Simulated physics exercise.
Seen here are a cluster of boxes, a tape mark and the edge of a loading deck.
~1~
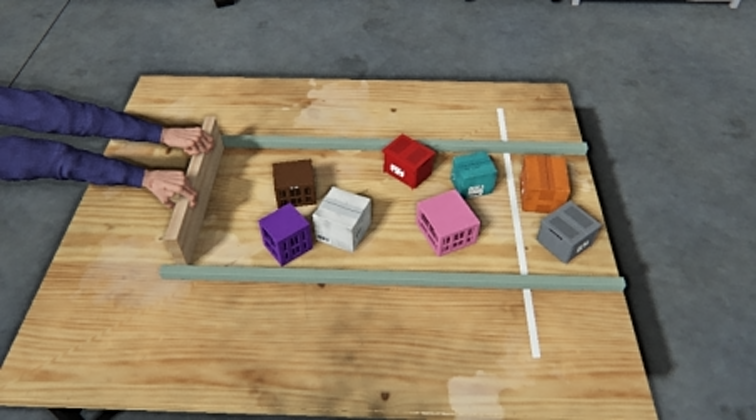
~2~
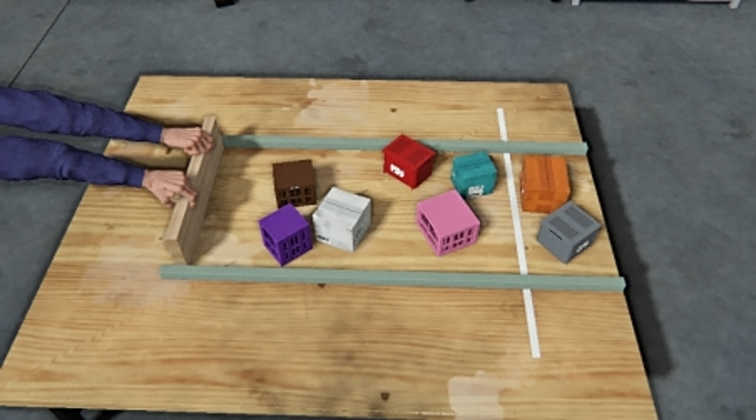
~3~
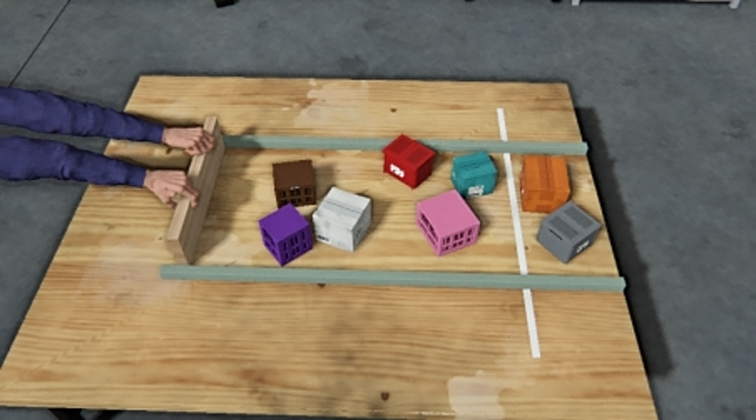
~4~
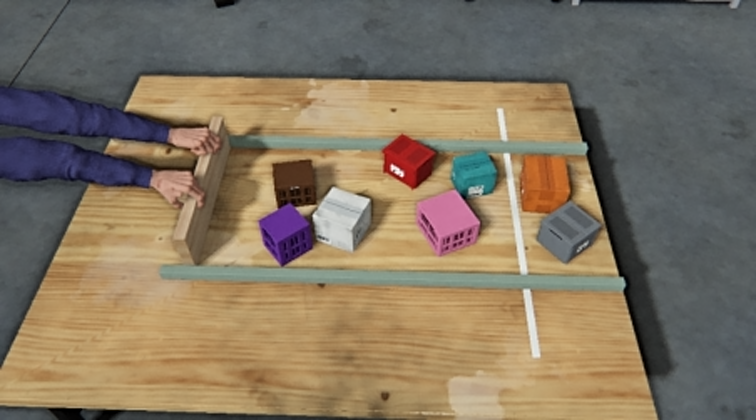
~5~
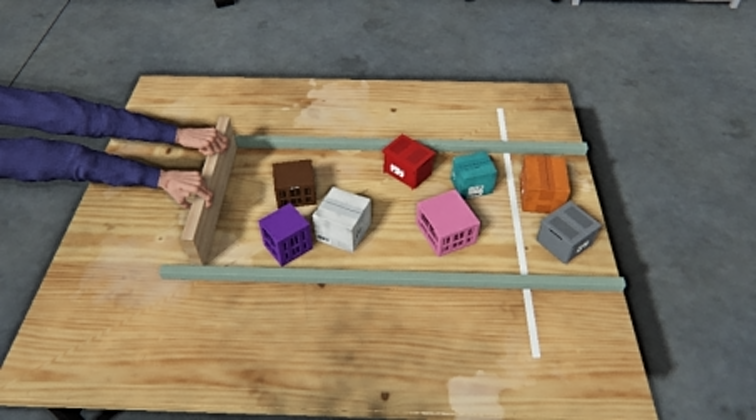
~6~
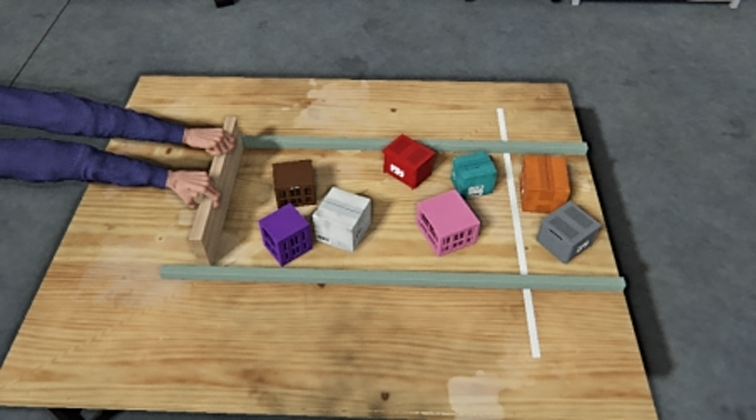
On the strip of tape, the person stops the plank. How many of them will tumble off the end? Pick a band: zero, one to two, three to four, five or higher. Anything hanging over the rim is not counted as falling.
Band: One to two.
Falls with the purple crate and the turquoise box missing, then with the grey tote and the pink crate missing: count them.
The count is 1 in one try and 1 in the other, in that order.
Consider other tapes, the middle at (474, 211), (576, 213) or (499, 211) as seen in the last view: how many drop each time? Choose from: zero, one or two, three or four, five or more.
One after the other, the answers are none at all; 3 or 4; none.
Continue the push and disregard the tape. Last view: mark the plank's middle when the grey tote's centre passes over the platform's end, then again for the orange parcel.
(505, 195) and then (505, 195), give or take.
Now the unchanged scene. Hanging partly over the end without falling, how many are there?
Overhang count: 0.
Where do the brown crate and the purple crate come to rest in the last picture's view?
Final spots - brown crate (533, 180), purple crate (545, 254).
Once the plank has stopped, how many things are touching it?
The answer is 4.
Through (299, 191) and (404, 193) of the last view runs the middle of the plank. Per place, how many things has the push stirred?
Answer - first 3, then 5.
Soon after, none off yet; grey tote at rest near (567, 233); orange parcel at rest near (544, 185); turquoise box at rest near (473, 176).
In the end, the number that fall off is one or two; gone, orange parcel and grey tote.
